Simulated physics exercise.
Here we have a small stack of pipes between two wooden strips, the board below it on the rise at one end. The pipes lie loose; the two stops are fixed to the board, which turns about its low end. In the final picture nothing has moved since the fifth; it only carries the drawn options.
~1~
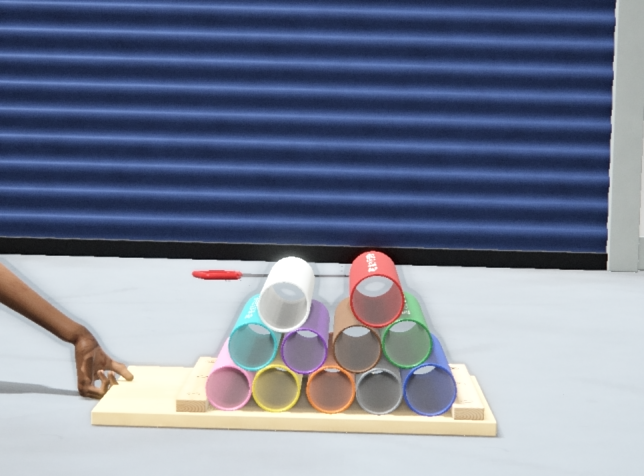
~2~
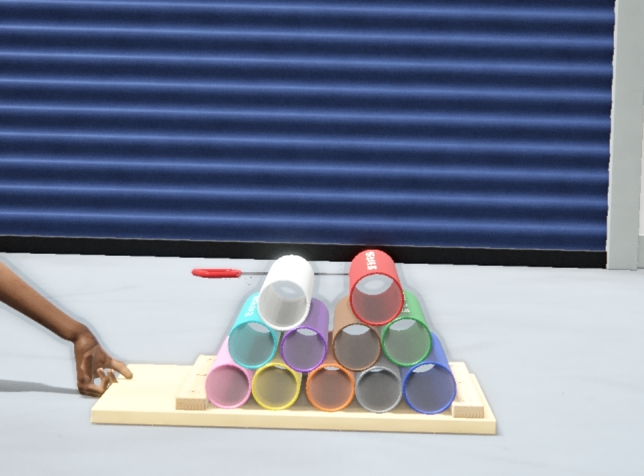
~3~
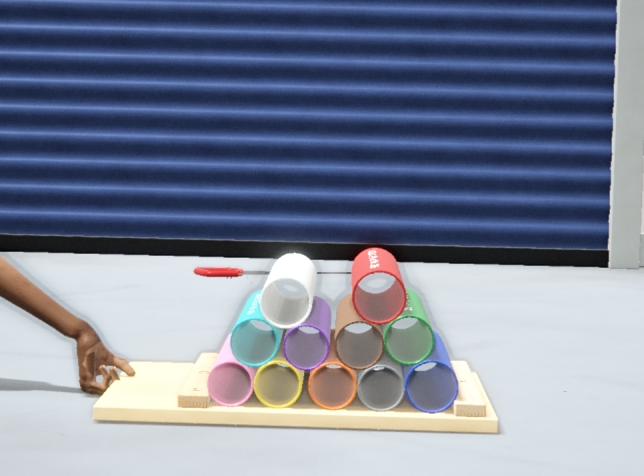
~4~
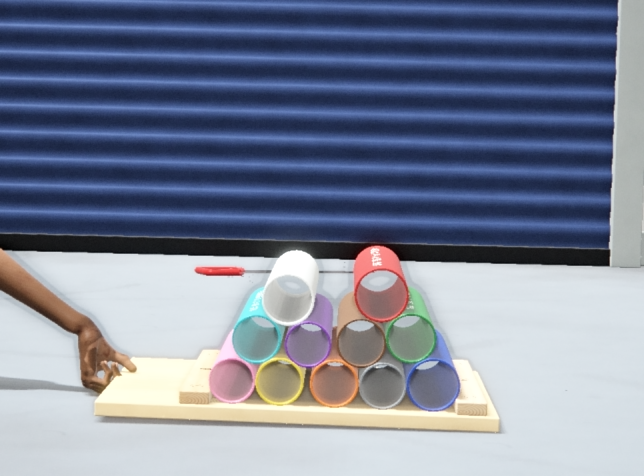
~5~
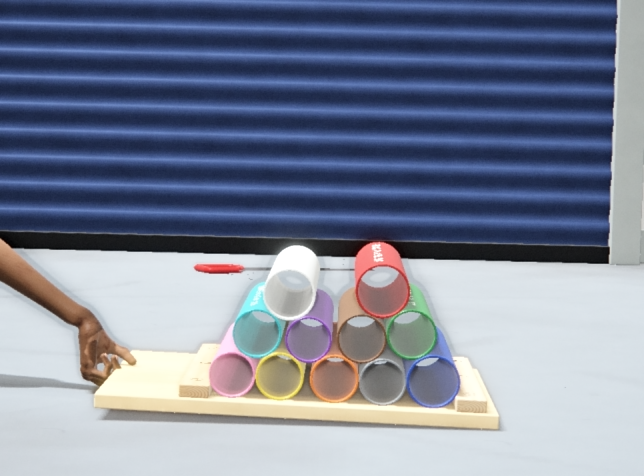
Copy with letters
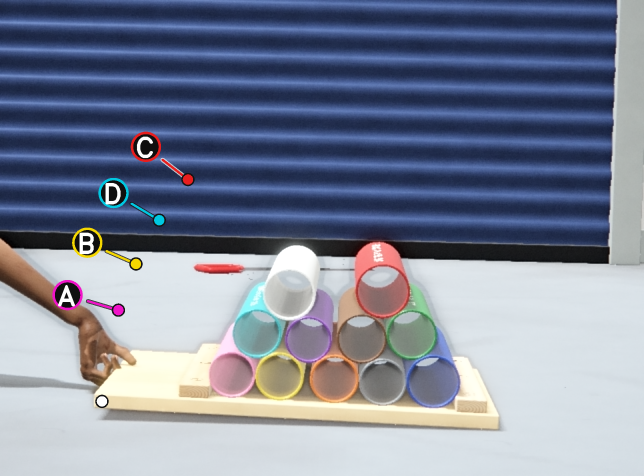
On a pale floor before a blue corrugated shutter, a hand grips the left end of a wooden board holding a stack of colourful pipes between two strips, and raises that end very slightly while the pipes stay stacked.
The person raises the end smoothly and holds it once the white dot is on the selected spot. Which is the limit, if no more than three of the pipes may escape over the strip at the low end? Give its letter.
B is the limit.
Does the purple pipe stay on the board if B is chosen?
Yes, with B.
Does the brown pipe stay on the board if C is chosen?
No, with C.
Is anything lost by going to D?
Yes.
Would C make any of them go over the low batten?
Yes.
On the marked copy, A at (119, 310); B at (136, 264); C at (188, 180); D at (159, 220); the white dot at (102, 401).
With B. Early on, board at 15°.
Further on, board at 22°.
At the end, board at 22°, none over the low batten.
As for the rest, A none over the low batten; C eleven over the low batten; D four over the low batten (brown, green, white, red).
